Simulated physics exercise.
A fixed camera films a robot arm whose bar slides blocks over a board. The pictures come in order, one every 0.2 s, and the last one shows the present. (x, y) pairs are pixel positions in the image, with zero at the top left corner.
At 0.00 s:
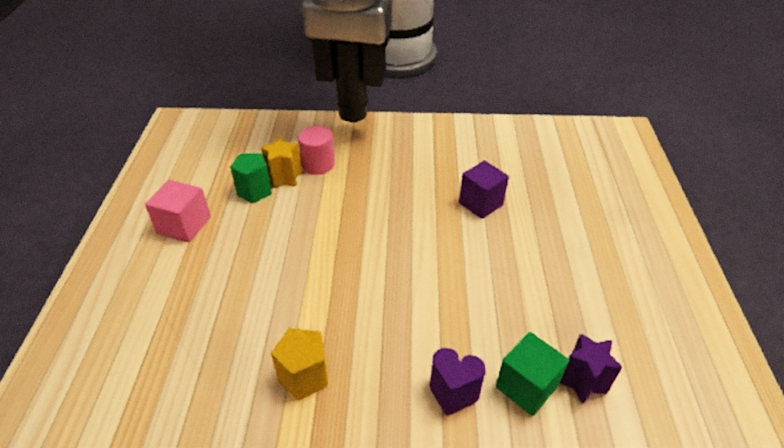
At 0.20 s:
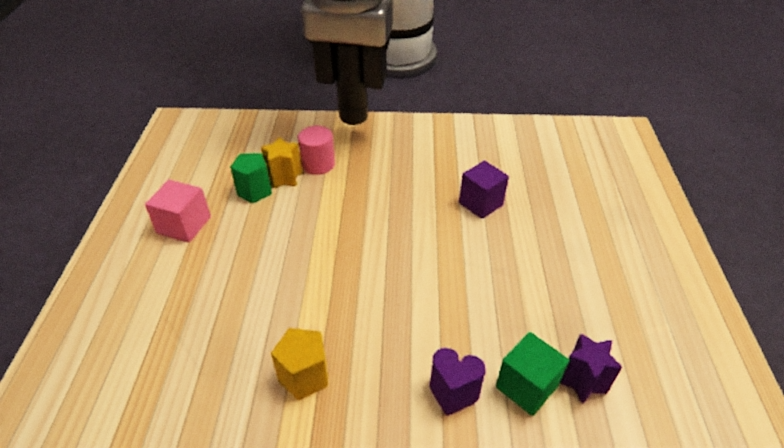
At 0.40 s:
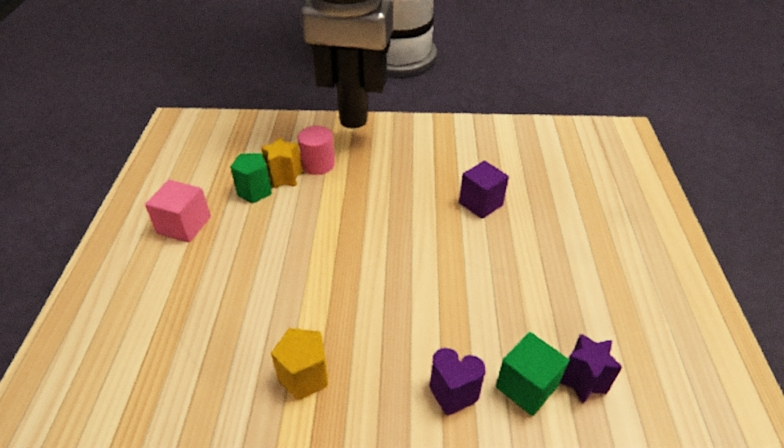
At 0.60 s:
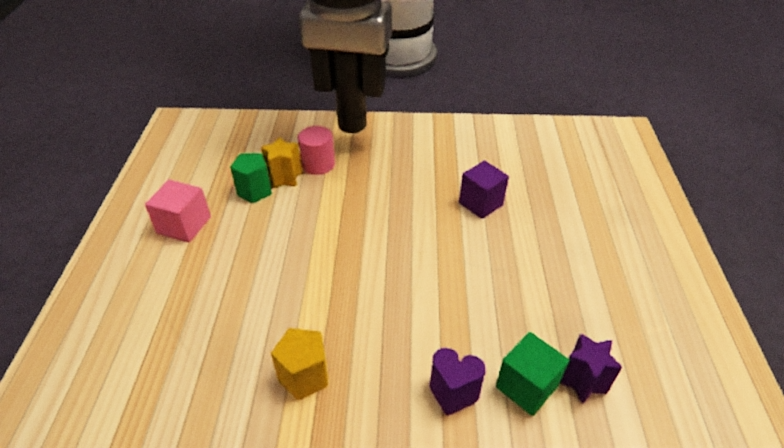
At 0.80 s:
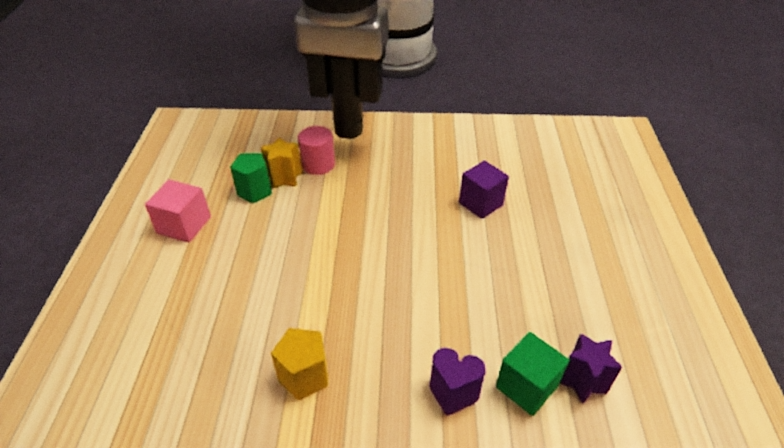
On a striped wooden board, pink, green, yellow and purple blocks sit in scattered groups, with a robot arm's dark bar at the far edge, right of the pink cylinder. The bar edges slightly toward the viewer, then drifts a little left as well, while every block stays still.
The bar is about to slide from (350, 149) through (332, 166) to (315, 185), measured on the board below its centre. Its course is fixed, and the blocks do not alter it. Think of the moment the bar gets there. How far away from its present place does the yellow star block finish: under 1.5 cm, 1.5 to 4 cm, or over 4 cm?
It shifts 1.5 to 4 cm.
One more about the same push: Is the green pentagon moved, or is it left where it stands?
It shifts.
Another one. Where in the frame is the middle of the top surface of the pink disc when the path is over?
At the end it should sit near (281, 149).
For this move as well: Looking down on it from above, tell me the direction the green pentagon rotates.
It rotates counterclockwise.
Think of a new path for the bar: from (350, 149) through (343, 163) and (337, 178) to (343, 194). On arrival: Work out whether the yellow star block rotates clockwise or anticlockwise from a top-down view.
Its spin: Anticlockwise.
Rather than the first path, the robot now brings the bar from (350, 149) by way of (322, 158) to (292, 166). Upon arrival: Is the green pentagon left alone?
Going by the path, no.
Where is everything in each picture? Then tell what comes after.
In the first frame, tip of the bar (353, 115), middles of tops, green pentagon (248, 162), yellow star block (280, 148), pink disc (315, 135).
In the second frame, bar (354, 118), nothing pushed.
In the third frame, bar (354, 121), nothing pushed.
In the fourth frame, bar (352, 126), nothing pushed.
In the fifth frame, bar (349, 131), green pentagon (248, 162), yellow star block (280, 148), pink disc (315, 135).
What follows on the original path. Halfway along, bar (331, 149); green pentagon (240, 166); yellow star block (263, 151), turned 25° anticlockwise; pink disc (296, 142).
At the end, bar (313, 168); green pentagon (225, 169), turned 25° anticlockwise; yellow star block (249, 151), turned 15° anticlockwise; pink disc (281, 149).
